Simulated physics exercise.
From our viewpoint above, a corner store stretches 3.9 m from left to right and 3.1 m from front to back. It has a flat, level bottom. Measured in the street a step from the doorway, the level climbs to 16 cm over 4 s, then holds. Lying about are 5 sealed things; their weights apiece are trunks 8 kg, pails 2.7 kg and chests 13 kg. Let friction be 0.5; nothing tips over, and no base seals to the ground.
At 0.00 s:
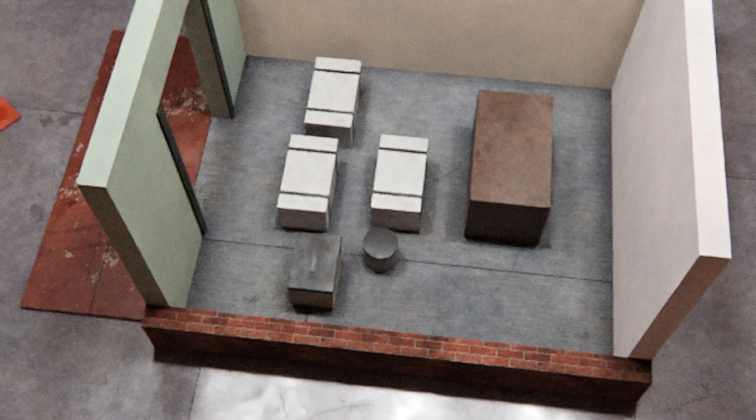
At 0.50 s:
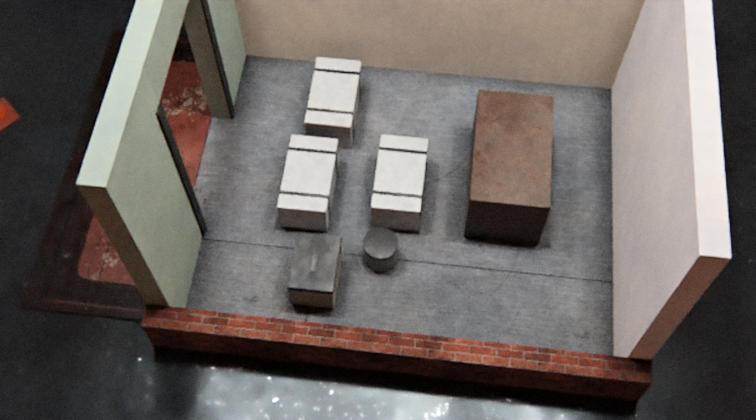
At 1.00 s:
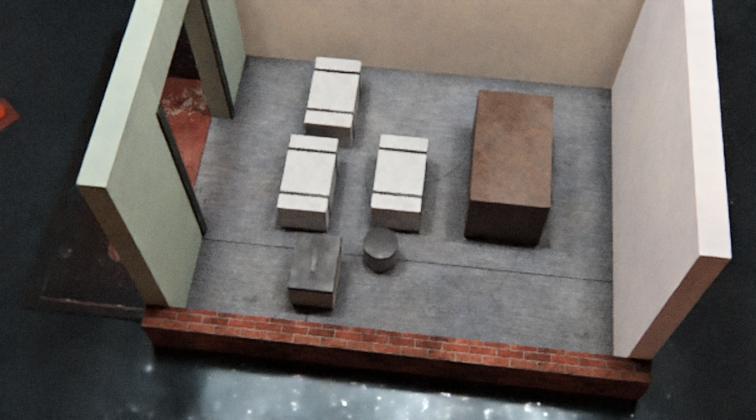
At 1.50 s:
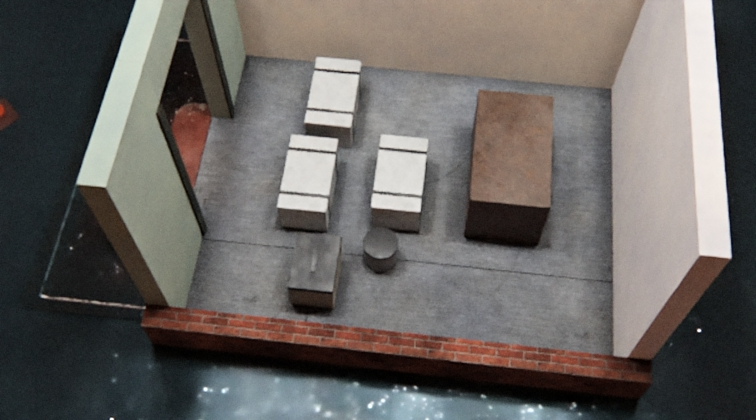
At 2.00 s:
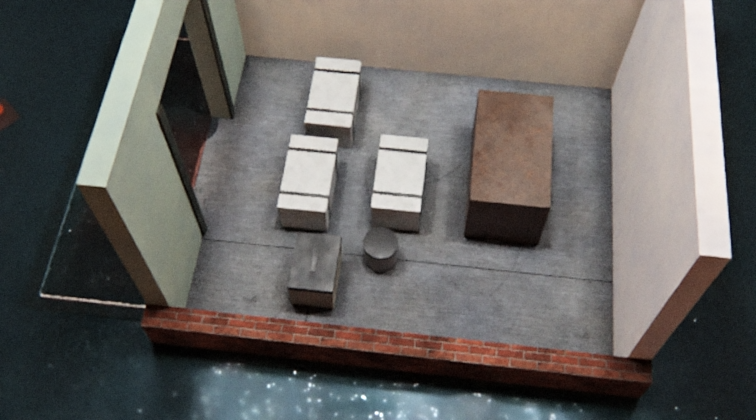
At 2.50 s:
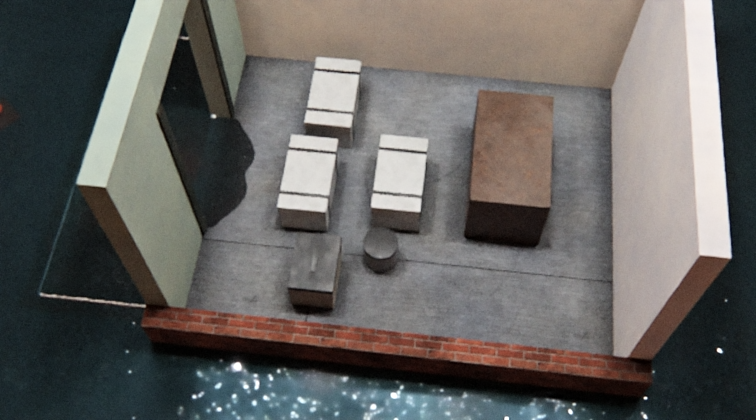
The video shows a small open-topped room with pale blocks, a brown block and smaller grey objects standing still, as dark water spreads around it, covers the red floor outside the left doorway, then enters slightly through the opening.
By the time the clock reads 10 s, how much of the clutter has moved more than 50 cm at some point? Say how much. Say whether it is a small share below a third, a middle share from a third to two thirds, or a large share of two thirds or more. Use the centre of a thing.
A large share, two thirds or more.
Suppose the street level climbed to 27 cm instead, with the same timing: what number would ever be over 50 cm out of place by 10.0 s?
The count would be 5.
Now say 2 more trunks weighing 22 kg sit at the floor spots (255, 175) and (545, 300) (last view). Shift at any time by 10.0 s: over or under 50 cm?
First one exceeds it, second one stays within it.
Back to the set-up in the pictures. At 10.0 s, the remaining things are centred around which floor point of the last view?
Roughly at (481, 273).
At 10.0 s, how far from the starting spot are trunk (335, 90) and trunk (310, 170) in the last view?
Respectively 250 and 140 cm.
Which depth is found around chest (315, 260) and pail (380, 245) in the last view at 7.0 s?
Depth approx. 4 cm / 4 cm.
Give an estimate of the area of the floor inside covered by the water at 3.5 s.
Some 1.5 m2 of it.
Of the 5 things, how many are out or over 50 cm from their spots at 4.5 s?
I make it 1 by then.
After 3.5 s 0 of 5 are over 50 cm from their spots; 0 afloat.
After 4.5 s 1 of 5 are over 50 cm from their spots; 1 afloat.
After 7.0 s 3 of 5 are over 50 cm from their spots; 4 afloat.
After 10.0 s 4 of 5 are over 50 cm from their spots, and 4 have been at some point; 4 afloat.
